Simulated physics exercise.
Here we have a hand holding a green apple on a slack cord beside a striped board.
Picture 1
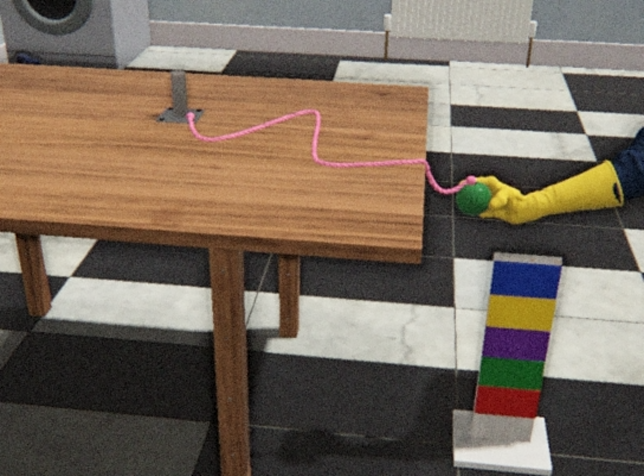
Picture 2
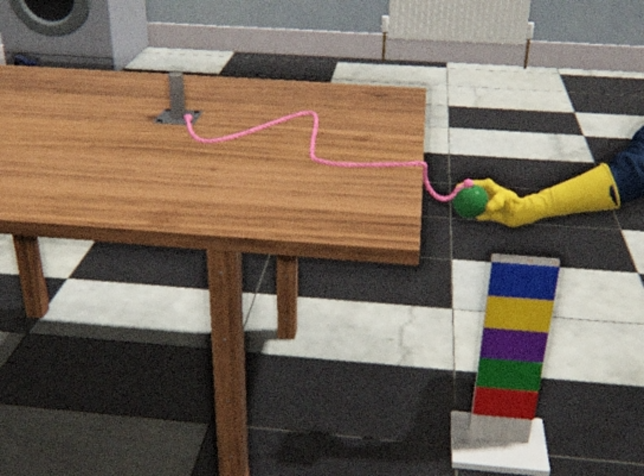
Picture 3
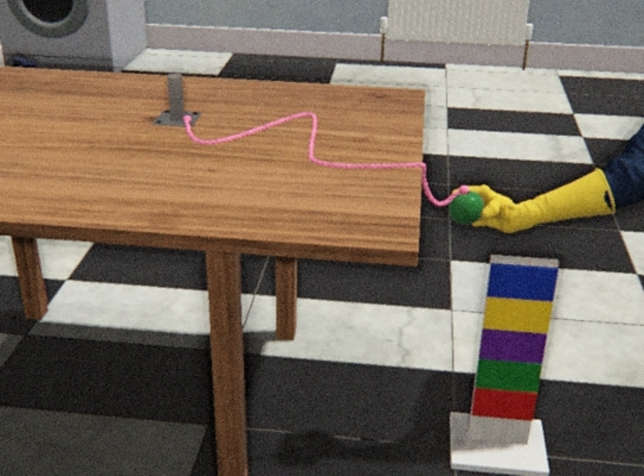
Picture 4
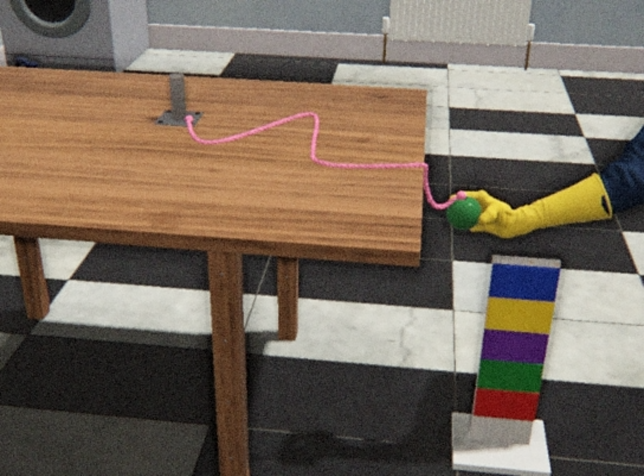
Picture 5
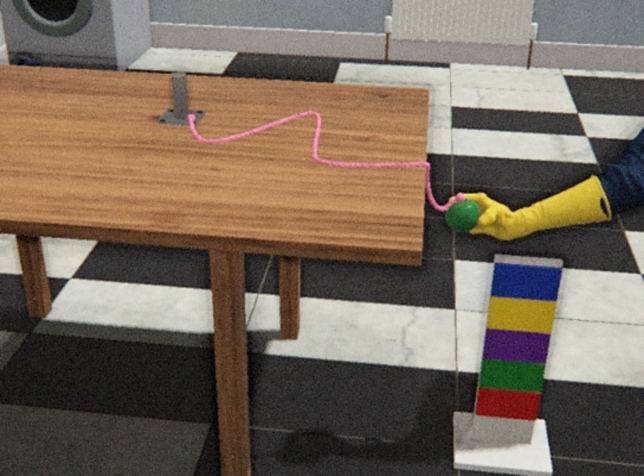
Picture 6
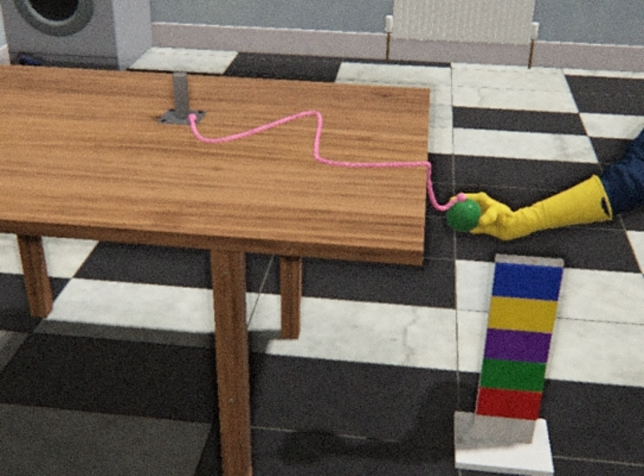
At the start, a yellow-gloved hand holds a round green object just off a wooden table's right edge, tied to a slack pink cord running from a metal bracket, above a striped board. The hand shifts the object slightly left and down, then stays almost still, the cord barely changing shape.
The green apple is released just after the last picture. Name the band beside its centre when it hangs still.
Its middle rests at the red band.
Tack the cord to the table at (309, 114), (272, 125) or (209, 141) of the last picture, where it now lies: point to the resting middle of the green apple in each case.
Try by try, around (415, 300), (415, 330) and (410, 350).
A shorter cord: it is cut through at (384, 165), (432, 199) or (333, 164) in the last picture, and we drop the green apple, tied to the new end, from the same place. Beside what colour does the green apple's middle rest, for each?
One after the other, yellow; green; blue.
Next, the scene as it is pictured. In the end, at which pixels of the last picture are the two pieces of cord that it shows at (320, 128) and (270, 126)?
About (428, 153), and the other about (327, 134).
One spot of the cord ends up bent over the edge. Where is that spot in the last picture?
That spot is around (320, 128).
A little later, apple near (446, 342); level with purple.
Next, apple near (402, 371); level with red.
Later still, apple near (409, 377); level with red.
When it is over, apple near (409, 380); level with red. The red one.
